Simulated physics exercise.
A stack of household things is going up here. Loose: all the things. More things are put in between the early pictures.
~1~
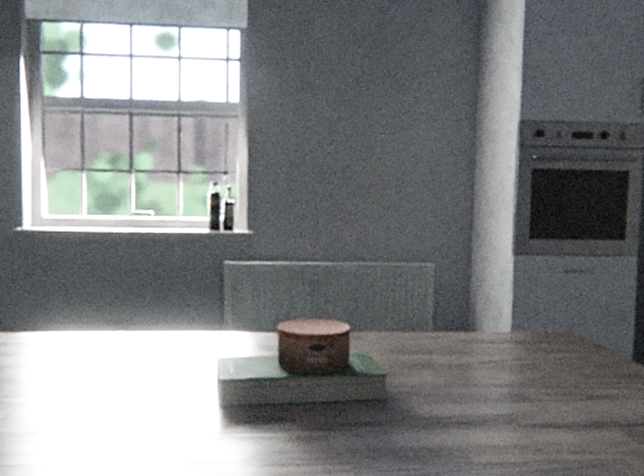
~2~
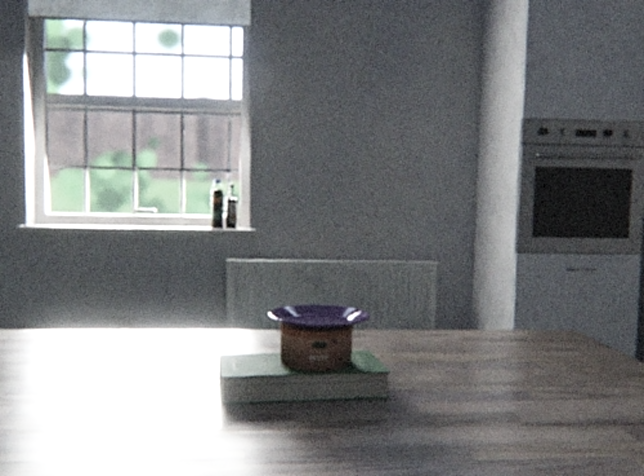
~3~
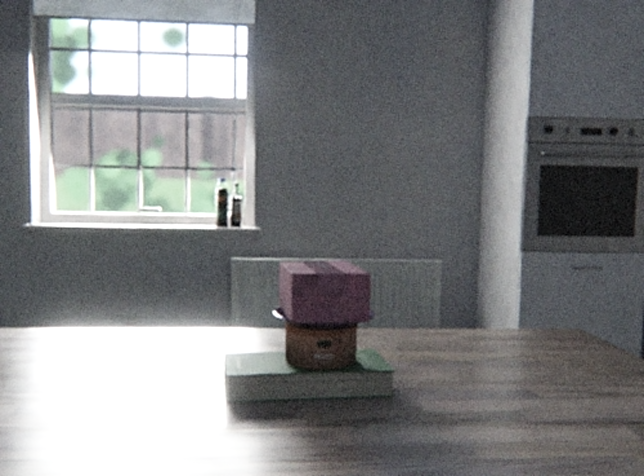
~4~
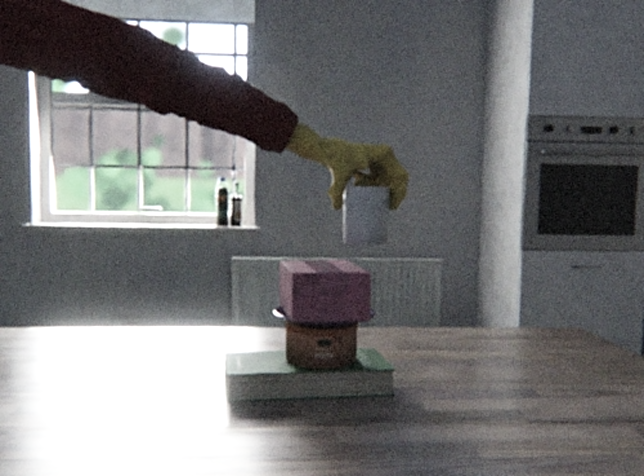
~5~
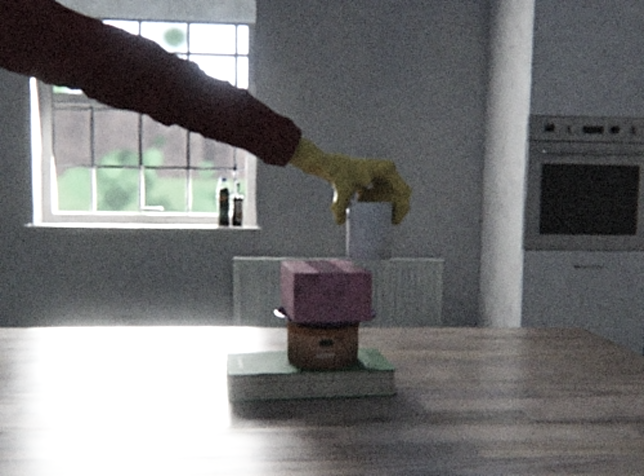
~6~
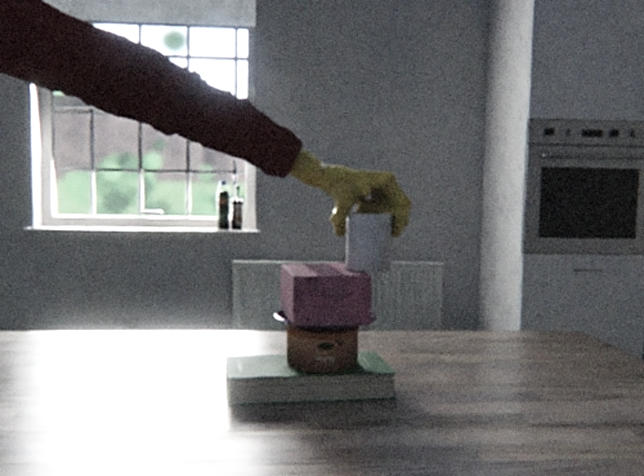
A dim, grainy kitchen is seen from across a wooden table, with a bright window at left and an oven at right. On the table, a green book lies under an orange-brown tub, and a purple dish and then a pinkish-purple box appear on top. The view shifts very slightly as a dark-red-sleeved arm with a yellow hand reaches from the left and lowers a white cup onto the box's right side, still gripping it.
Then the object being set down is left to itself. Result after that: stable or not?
It ends up unbalanced.
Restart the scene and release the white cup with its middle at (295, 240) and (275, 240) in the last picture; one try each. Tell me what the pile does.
In the first case it holds; in the second case it gives way.
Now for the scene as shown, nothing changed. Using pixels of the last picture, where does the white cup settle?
Roughly at pixel (425, 361).
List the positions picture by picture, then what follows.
In the first picture, the last thing is not in view yet; green book (299, 378).
In the second picture, the last thing is not in view yet; orange tub (316, 342).
In the third picture, the last thing is not in view yet; green book (306, 374).
The fourth picture shows still above its spot; white cup (366, 215); orange tub (321, 340).
The fifth picture shows still above its spot; white cup (369, 230); green book (308, 373).
The sixth picture shows set down, still held; white cup (369, 241); orange tub (322, 344).
Then, 0.30 s past the last view, white cup rocked 48° from its first pose near (387, 257).
Then, 0.40 s past the last view, white cup now fallen.
Then, 0.50 s past the last view, things are still on the move.
Finally, fallen, white cup; the other 4 still in place. Final places as the last picture's camera would see them, white cup near (425, 361). The pile loses its balance.
